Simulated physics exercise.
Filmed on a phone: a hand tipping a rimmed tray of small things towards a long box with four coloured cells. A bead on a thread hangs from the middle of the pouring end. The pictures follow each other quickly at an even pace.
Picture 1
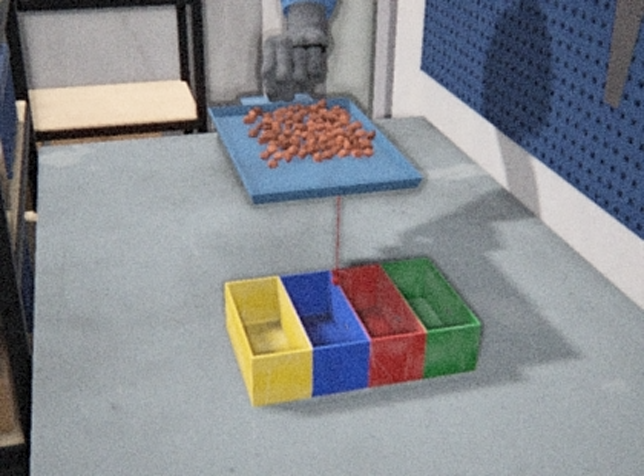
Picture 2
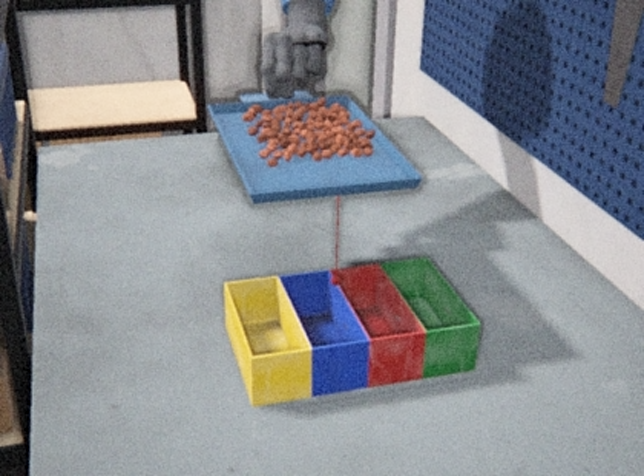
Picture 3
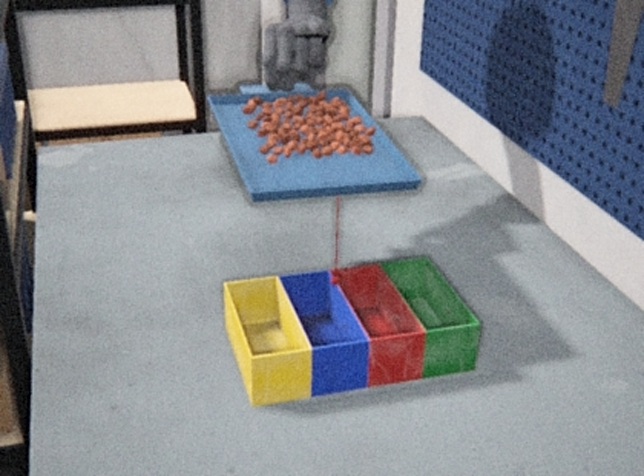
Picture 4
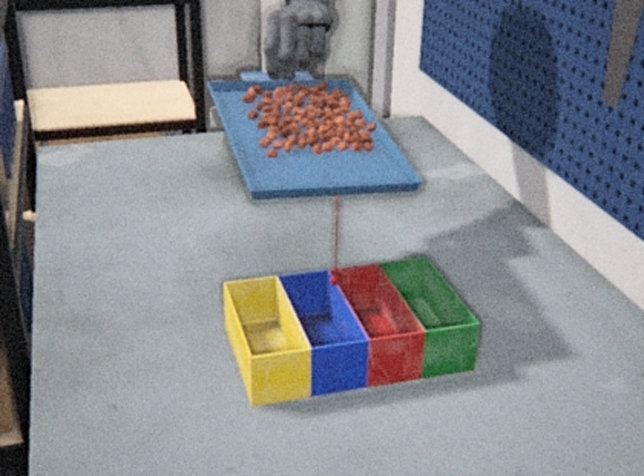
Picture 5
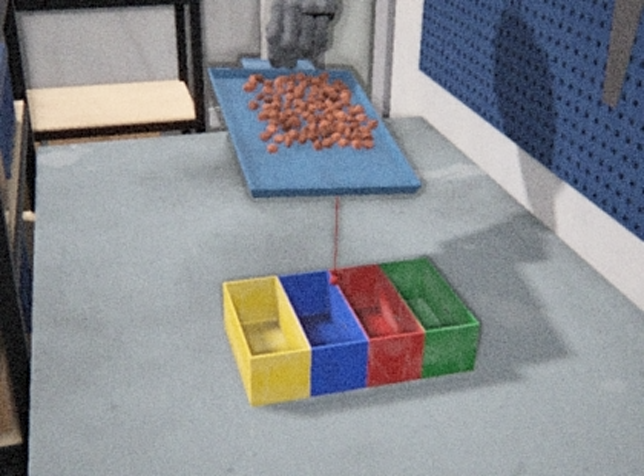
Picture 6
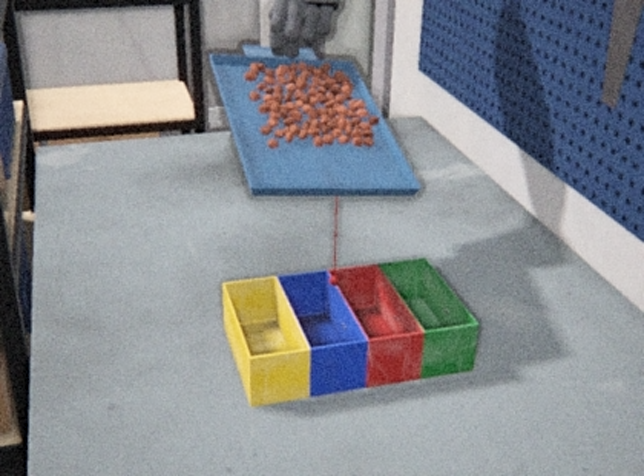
We see a gloved hand gradually raise the back of a blue tray of small reddish-brown pieces, tilting it towards a box with yellow, blue, red and green cells, while the pieces stay heaped and the box remains still.
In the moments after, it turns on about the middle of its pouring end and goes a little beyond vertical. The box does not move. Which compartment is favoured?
Fullest: The green cell.
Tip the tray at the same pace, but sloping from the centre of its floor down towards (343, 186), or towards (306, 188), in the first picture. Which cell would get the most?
First the cell in red, then that yellow cell.
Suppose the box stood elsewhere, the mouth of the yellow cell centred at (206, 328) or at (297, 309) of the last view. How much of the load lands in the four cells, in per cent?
Roughly 40 per cent, and 100 per cent.
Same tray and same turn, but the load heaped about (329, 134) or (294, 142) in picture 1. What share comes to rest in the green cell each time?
First some 60, then 60 per cent.
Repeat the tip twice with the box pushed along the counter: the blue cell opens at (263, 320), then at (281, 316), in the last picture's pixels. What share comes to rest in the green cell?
The first gives 30 %, the second 50 %.
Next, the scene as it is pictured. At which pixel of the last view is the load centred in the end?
Around (409, 336).
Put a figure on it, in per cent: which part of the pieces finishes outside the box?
About 0 per cent.
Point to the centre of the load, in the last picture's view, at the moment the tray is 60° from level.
Roughly at (385, 176).
Shortly afterwards, tray tipped steeply; the bulk on the tray; a little in the green cell; only a few in the red cell; a little falling or outside the box.
Next, tray tipped right over; only a few on the tray; near half in the green cell; near a third in the red cell; a little in the blue cell; a little falling or outside the box.
Some moments later, tray tipped past a quarter turn; near two thirds in the green cell; near a third in the red cell; a little in the blue cell; only a few falling or outside the box.
In the end, tray tipped past a quarter turn; near two thirds in the green cell; near a third in the red cell; a little in the blue cell; none at all in the yellow cell; only a few outside the box.
